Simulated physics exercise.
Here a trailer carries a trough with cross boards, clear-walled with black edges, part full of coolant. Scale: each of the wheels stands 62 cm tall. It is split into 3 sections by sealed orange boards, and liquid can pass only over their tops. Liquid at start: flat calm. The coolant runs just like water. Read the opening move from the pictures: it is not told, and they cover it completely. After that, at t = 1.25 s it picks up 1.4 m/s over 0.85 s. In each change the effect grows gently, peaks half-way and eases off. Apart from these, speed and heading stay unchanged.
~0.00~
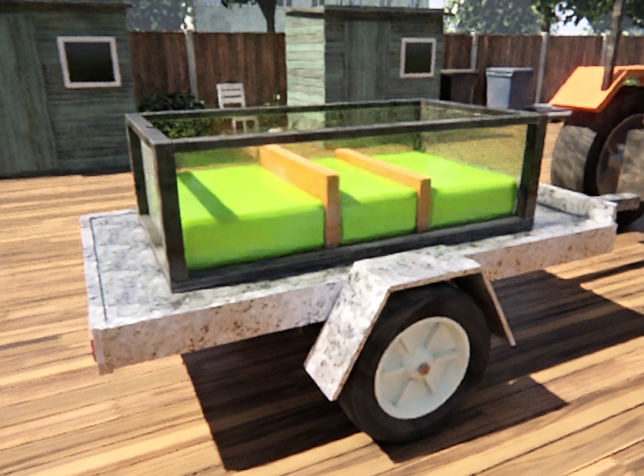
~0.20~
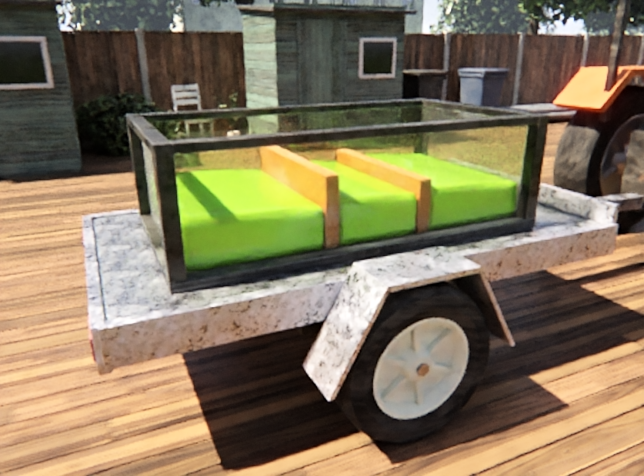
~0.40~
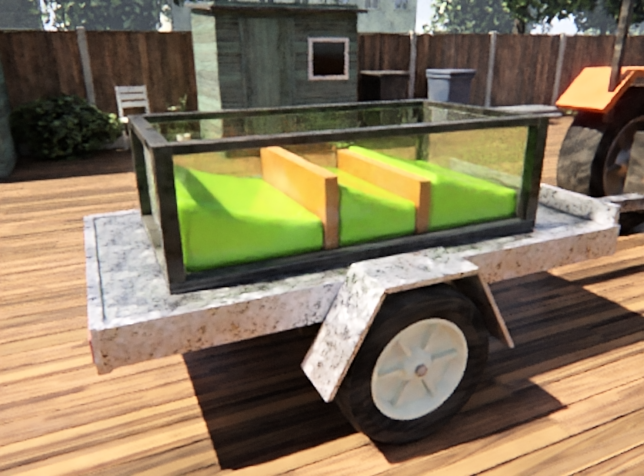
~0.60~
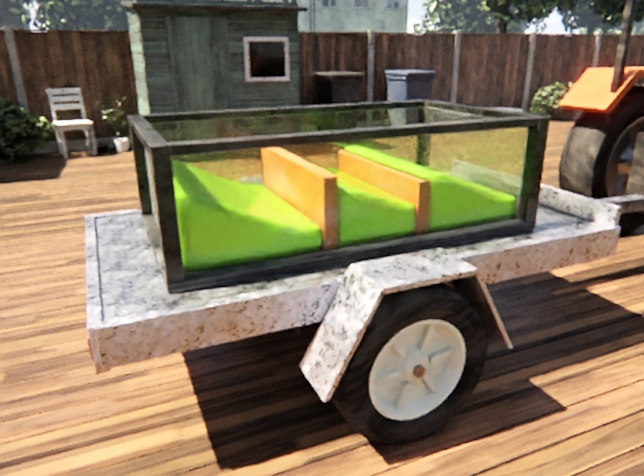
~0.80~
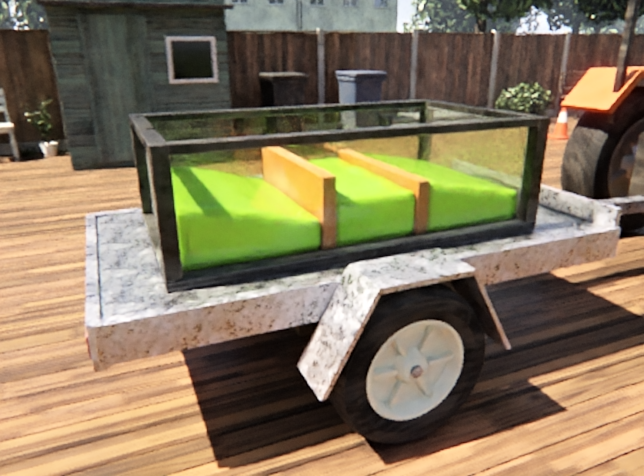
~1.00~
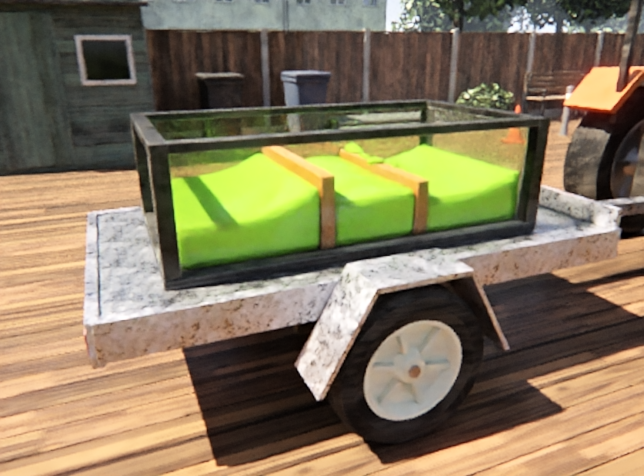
A trailer rolled to the right behind an orange vehicle, past sheds and a wooden fence, while the bright green liquid in its clear, divided trough climbed toward the left, then settled back into uneven ripples.
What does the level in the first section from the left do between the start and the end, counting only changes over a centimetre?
My guess is it neither gains nor loses.
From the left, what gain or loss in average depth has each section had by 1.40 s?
The first shifts by 0 cm, the second rises 1 cm and the third falls 1 cm.
Then, 1.40 s in, left to right it is 19, 20, 18 cm deep.
Then, 2.00 s in, left to right it is 19, 21, 17 cm deep.
Then, 2.60 s in, left to right it is 19, 21, 17 cm deep.
Then, 5.09 s in, left to right it is 19, 21, 17 cm deep.
